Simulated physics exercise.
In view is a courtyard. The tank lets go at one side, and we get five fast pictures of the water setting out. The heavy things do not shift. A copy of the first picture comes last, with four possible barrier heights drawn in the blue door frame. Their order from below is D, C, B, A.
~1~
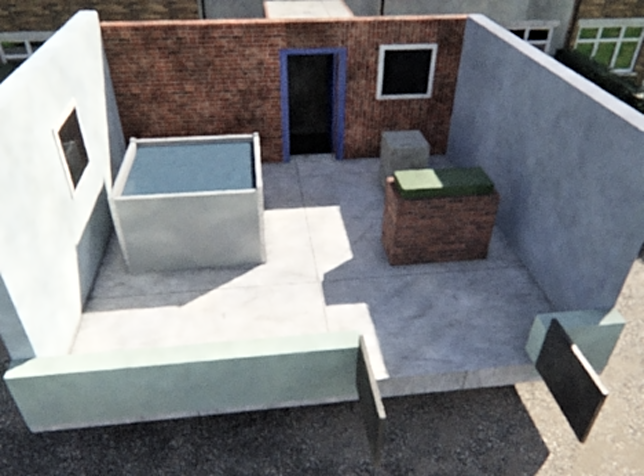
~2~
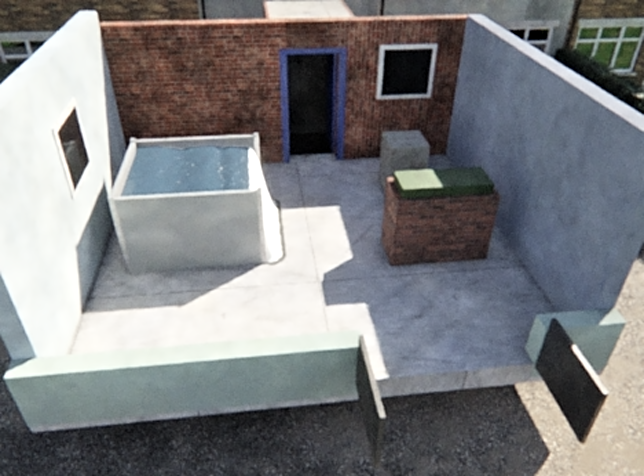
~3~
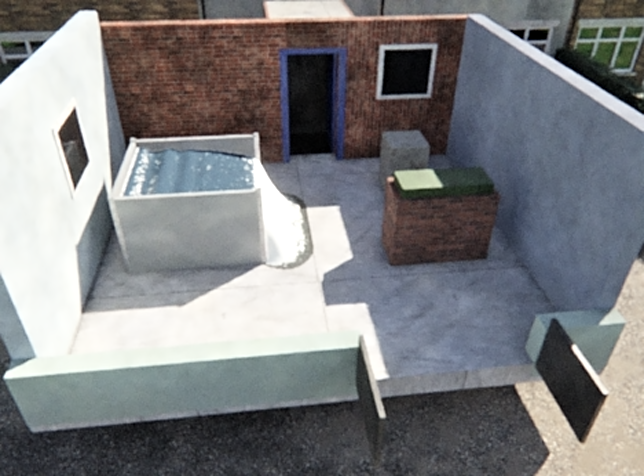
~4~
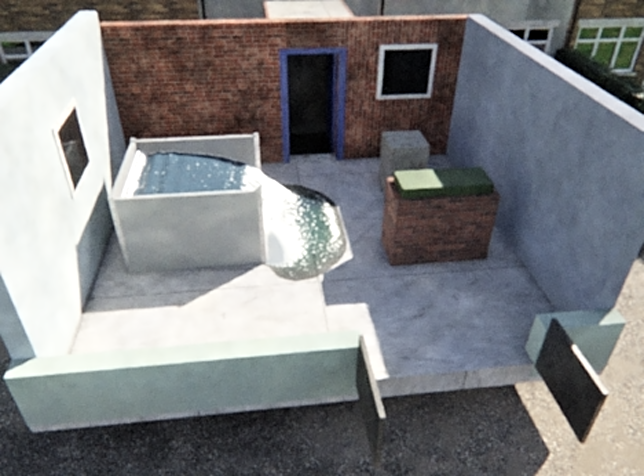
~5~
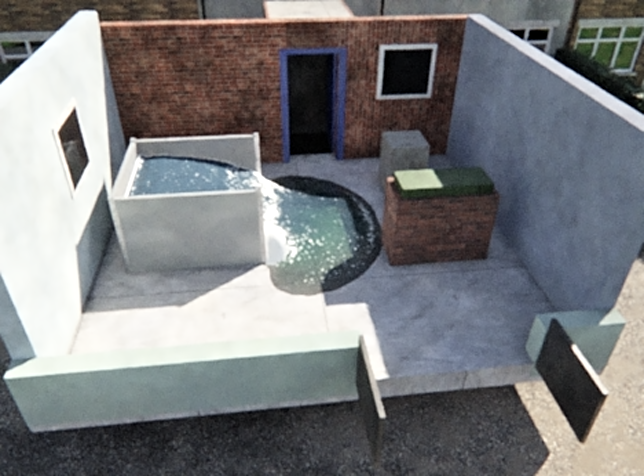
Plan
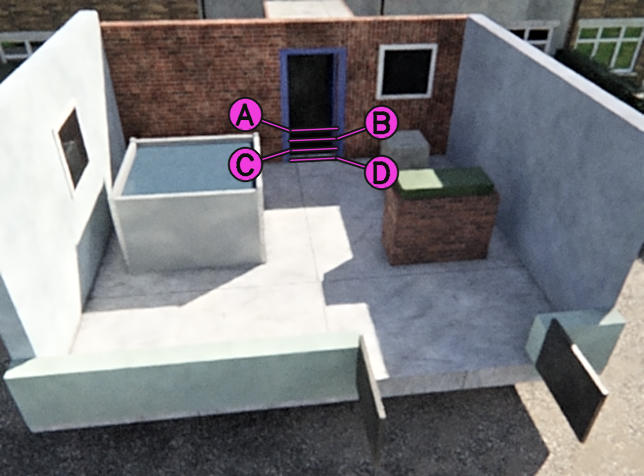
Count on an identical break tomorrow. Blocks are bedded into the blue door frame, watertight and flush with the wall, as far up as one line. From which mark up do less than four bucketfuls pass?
Go for C.
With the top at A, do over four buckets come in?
No, that is safe.
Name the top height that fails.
D.
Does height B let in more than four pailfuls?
No, that is safe.
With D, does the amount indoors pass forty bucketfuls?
No, it does not.
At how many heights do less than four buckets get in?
Three of them.
On the marked copy, A at (313, 129); B at (313, 139); C at (313, 149); D at (313, 159); from the bottom up D, C, B, A.
With A, nothing gets over.
With B, nothing gets over.
With C, a splash gets over, under a bucket.
With D, about 15 bucketfuls get in.
